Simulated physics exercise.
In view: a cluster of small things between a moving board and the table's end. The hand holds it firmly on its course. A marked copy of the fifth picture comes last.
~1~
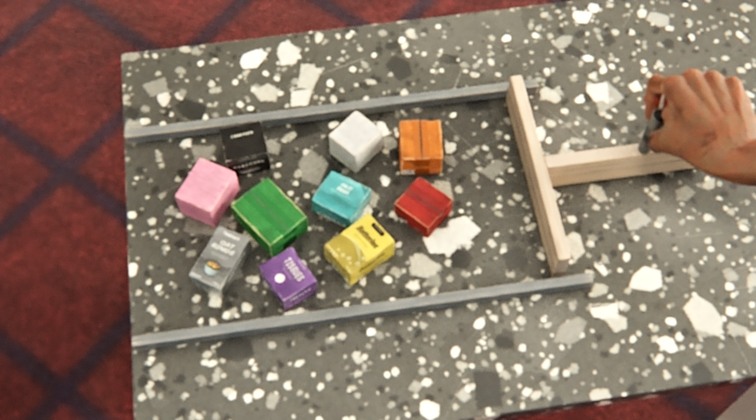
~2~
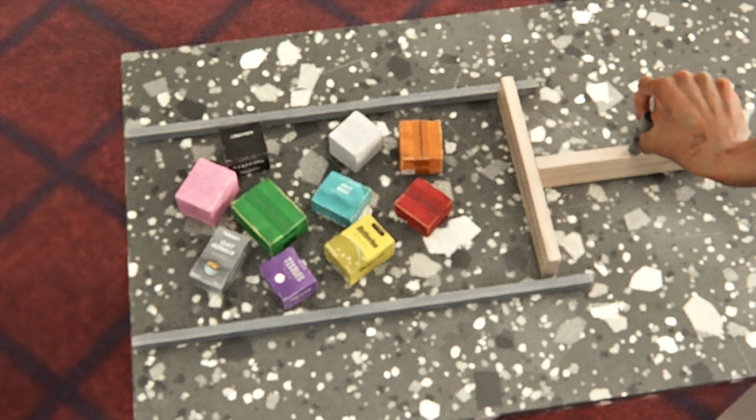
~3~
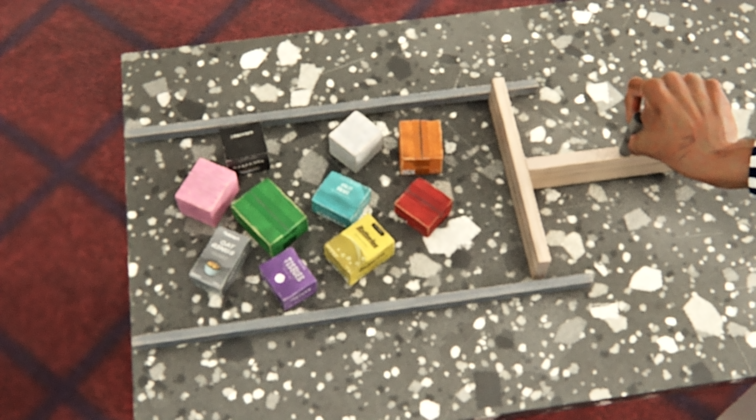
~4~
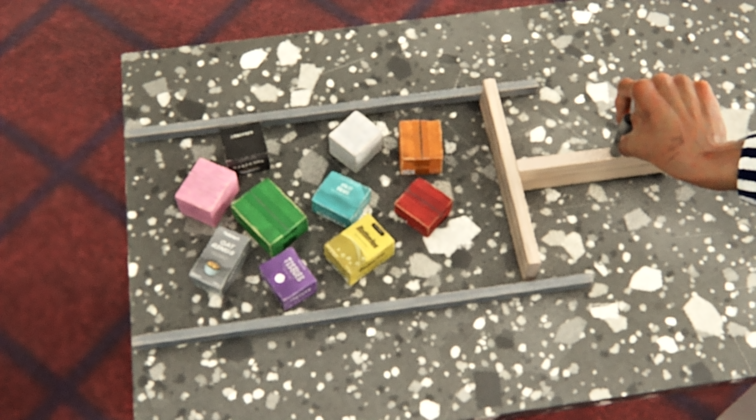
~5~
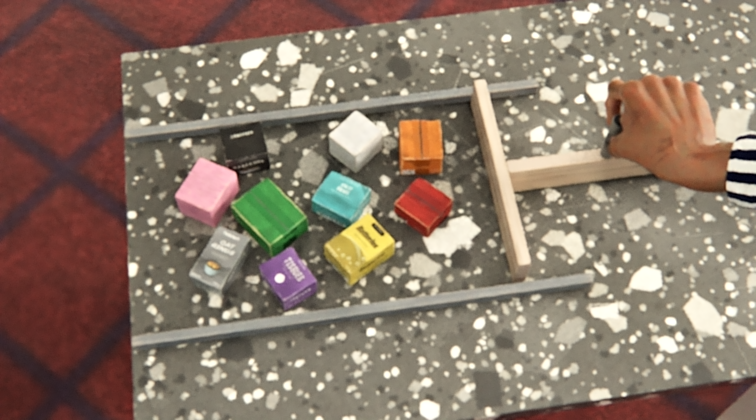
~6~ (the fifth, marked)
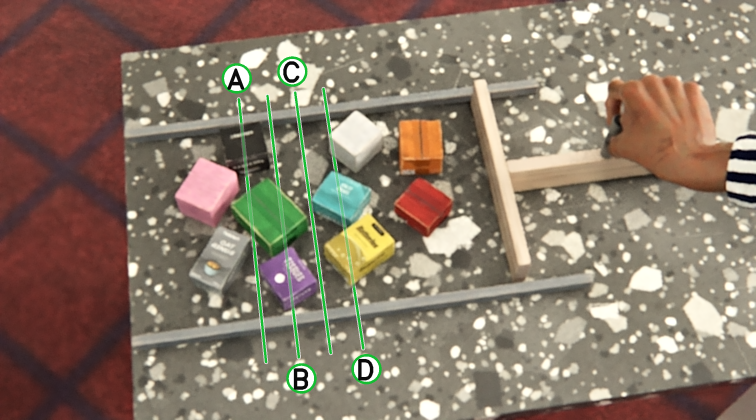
To begin with, a hand grips the handle of a wooden T-shaped pusher at the right of a speckled tabletop, with a cluster of colourful boxes and blocks lying between two grey rails. The hand then slides the pusher slowly leftward, narrowing the gap to the orange and red pieces, while the cluster stays still.
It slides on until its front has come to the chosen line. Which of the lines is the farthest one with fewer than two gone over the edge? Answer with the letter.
Up to line A.
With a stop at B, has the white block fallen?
No.
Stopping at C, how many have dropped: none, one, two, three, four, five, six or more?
By then, none.
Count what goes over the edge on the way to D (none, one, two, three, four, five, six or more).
The count is none.
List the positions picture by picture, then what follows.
In the first picture, yellow box (359, 249); grey packet (222, 262); orange box (421, 148).
In the second picture, board (530, 164); pink block (208, 192).
In the third picture, board (521, 165); white block (356, 142).
In the fourth picture, board (511, 166); purple box (288, 279).
In the fifth picture, board (501, 167); turquoise box (341, 200); yellow box (359, 249); grey packet (222, 262).
On the marked copy, A at (252, 221); B at (282, 217); C at (312, 213); D at (342, 210).
Following A. Soon after the start, board (413, 179); white block (327, 145); orange box (377, 154).
Later, board (322, 191); grey packet (197, 278); pink block (193, 194).
In the end, board (253, 200); pink block (136, 192); black packet (138, 151); none fallen.
As for the rest, B is within the limit but short; C is within the limit but short; D is within the limit but short.
